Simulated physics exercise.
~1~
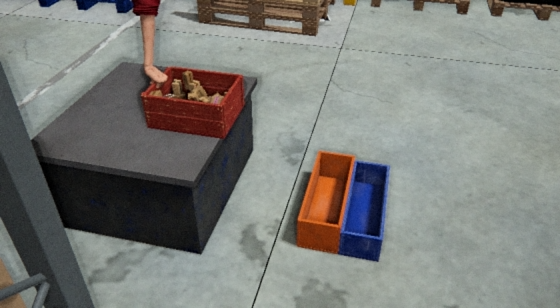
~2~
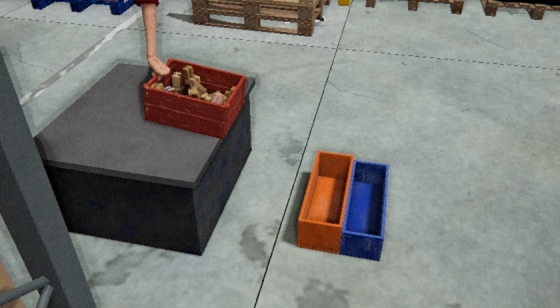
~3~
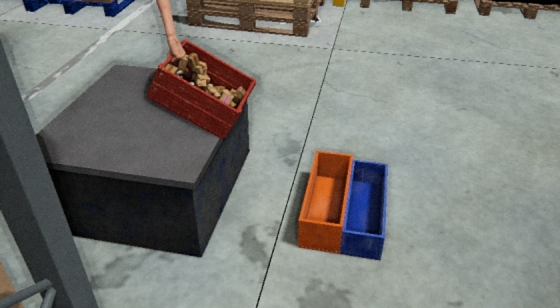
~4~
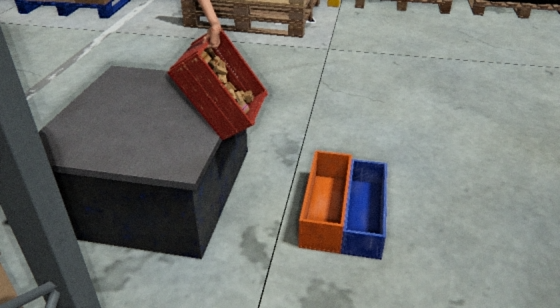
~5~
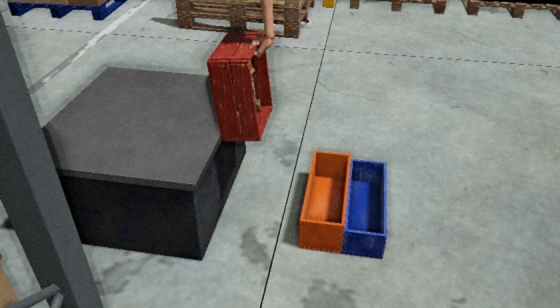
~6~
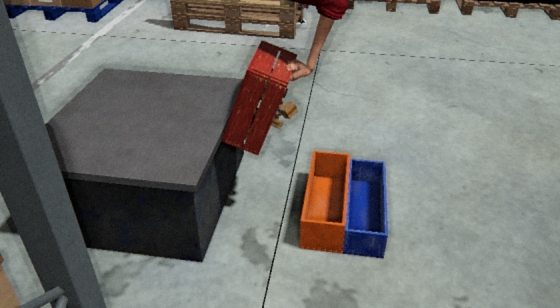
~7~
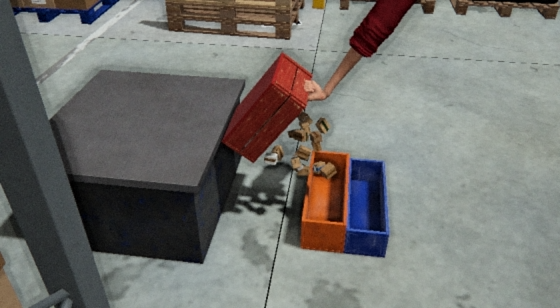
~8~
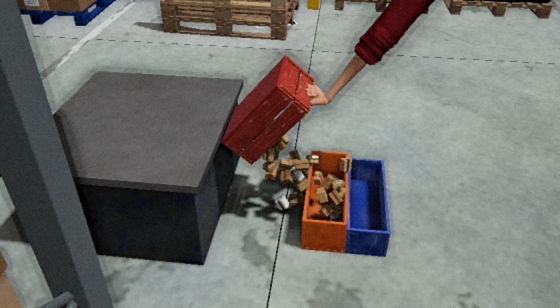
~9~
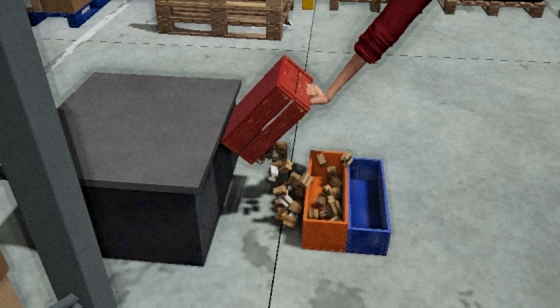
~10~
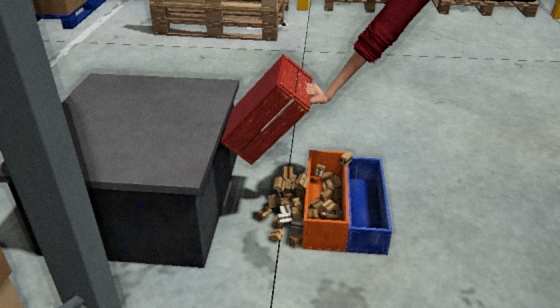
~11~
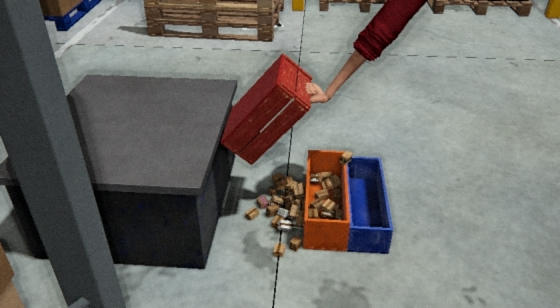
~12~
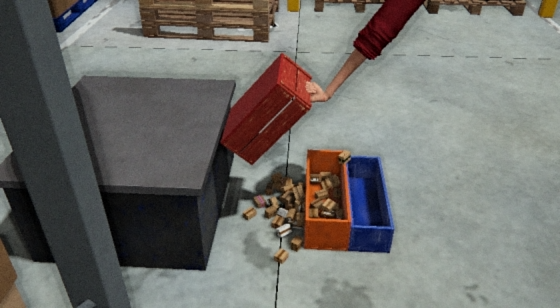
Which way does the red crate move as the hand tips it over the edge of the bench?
The red crate moves to the right as it is tipped, toward the side where the orange and blue tubs stand.
The clip shows a hand tipping a red crate of small brown pieces over the edge of a dark bench, spilling them toward an orange tub beside a blue one. Some land in the orange tub, while many end scattered on the floor short of it, and the blue tub stays empty.
